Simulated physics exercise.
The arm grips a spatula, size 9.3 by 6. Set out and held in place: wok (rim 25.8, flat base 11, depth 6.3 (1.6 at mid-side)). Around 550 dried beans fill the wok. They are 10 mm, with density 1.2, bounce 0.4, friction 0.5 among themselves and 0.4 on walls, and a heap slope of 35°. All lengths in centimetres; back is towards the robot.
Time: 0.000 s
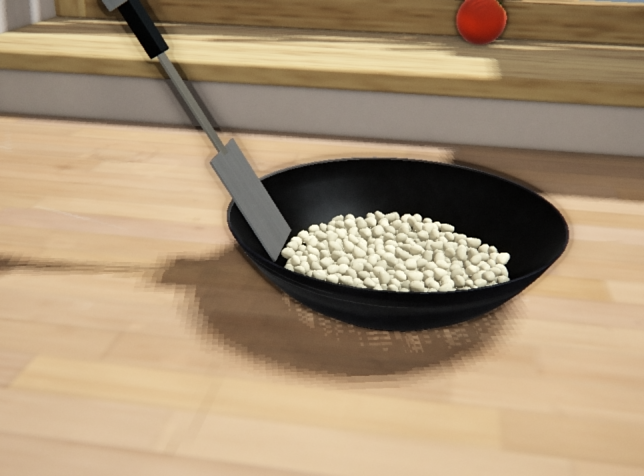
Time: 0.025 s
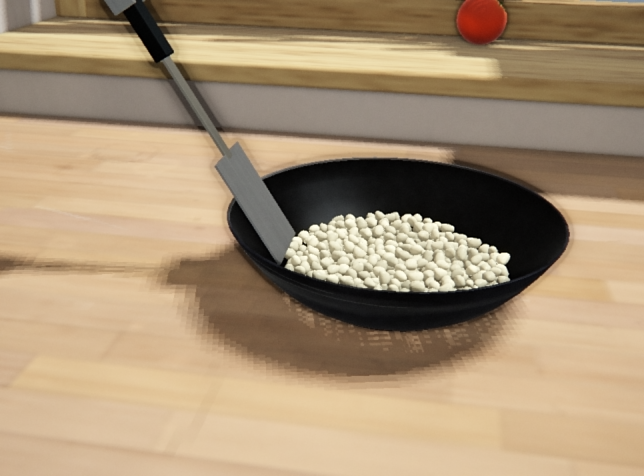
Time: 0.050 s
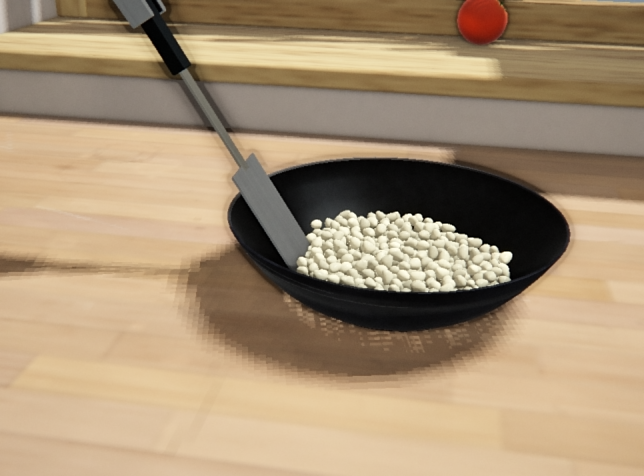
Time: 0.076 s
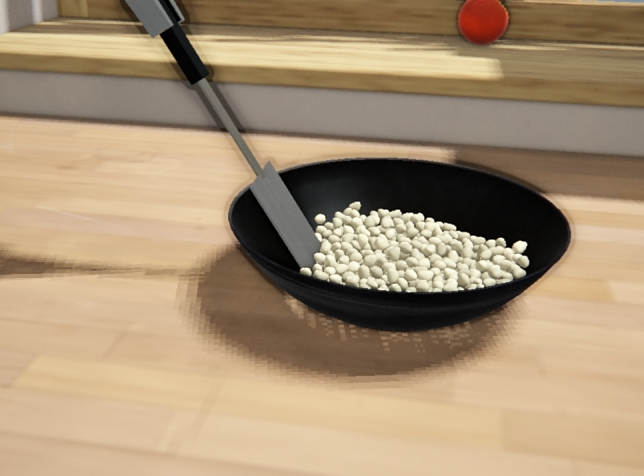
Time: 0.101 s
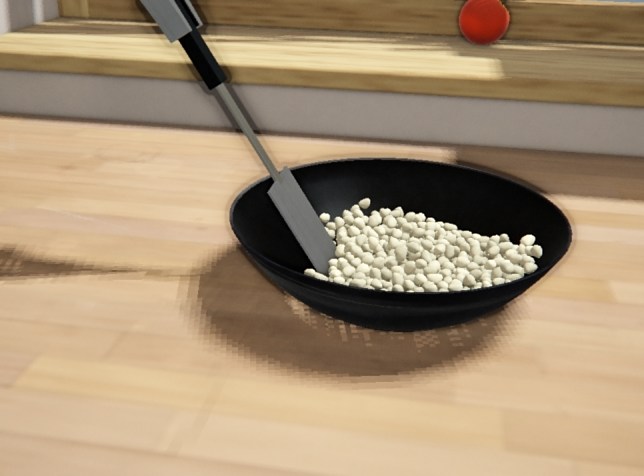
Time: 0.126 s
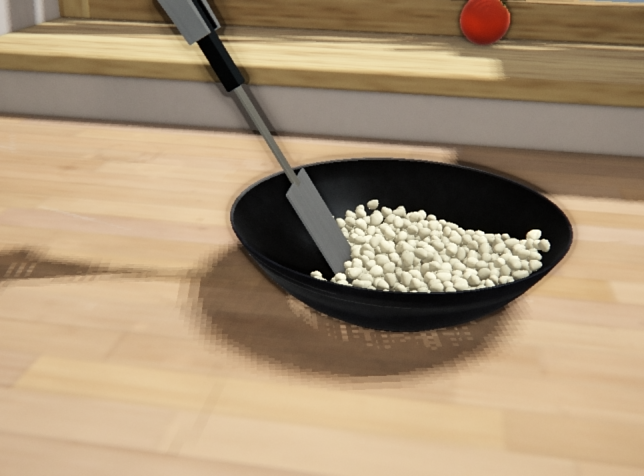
On a wooden surface, a spatula pushes white beans to the right inside a black wok.
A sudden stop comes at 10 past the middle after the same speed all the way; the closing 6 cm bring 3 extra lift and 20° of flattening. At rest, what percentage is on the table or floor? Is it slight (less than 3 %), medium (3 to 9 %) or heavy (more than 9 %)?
Heavy.
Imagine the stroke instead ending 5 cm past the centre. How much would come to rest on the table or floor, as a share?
Estimate: Approx. 0 %.
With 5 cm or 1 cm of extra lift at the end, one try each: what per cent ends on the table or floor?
Roughly 10 per cent, then 20 per cent.
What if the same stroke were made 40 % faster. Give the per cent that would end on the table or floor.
Estimate: Near 25 %.
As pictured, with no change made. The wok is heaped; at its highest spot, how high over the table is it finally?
Height at rest: Roughly 6.5 cm.
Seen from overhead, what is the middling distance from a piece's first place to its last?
Some 4 cm.
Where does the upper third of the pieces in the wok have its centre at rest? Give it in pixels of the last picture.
Centre: Roughly (495, 257).
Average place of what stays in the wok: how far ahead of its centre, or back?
It rests close to 3.5 centimetres ahead of centre.
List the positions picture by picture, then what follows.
The first picture shows the spatula top edge at (221, 150), sloping 58°; upper third of the load around (394, 261), from x 290 to 505, top at y 215; 550 in the wok.
The second picture shows the spatula top edge at (226, 153), sloping 58°; upper third of the load around (395, 261), from x 290 to 505, top at y 215.
The third picture shows the spatula top edge at (243, 165), sloping 58°; upper third of the load around (396, 258), from x 290 to 505, top at y 215.
The fourth picture shows the spatula top edge at (260, 173), sloping 58°; upper third of the load around (410, 258), from x 290 to 525, top at y 205.
The fifth picture shows the spatula top edge at (277, 178), sloping 58°; upper third of the load around (420, 260), from x 290 to 535, top at y 205.
The sixth picture shows the spatula top edge at (295, 181), sloping 58°; upper third of the load around (440, 258), from x 295 to 545, top at y 205; 550 in the wok.
After 0.22 s, sloping 58°, highest piece 6 above the table; 550 in the wok.
After 0.31 s, sloping 50°, highest piece 8 above the table; 545 in the wok, 5 on the blade or in flight.
After 0.56 s, sloping 38°, highest piece 9 above the table; 455 in the wok, 78 on the table or floor, 17 on the blade or in flight.
After 1.61 s, sloping 38°, highest piece 7 above the table; 455 in the wok, 95 on the table or floor.
In the end, 455 in the wok, 95 on the table or floor. That is 17 % on the table or floor.
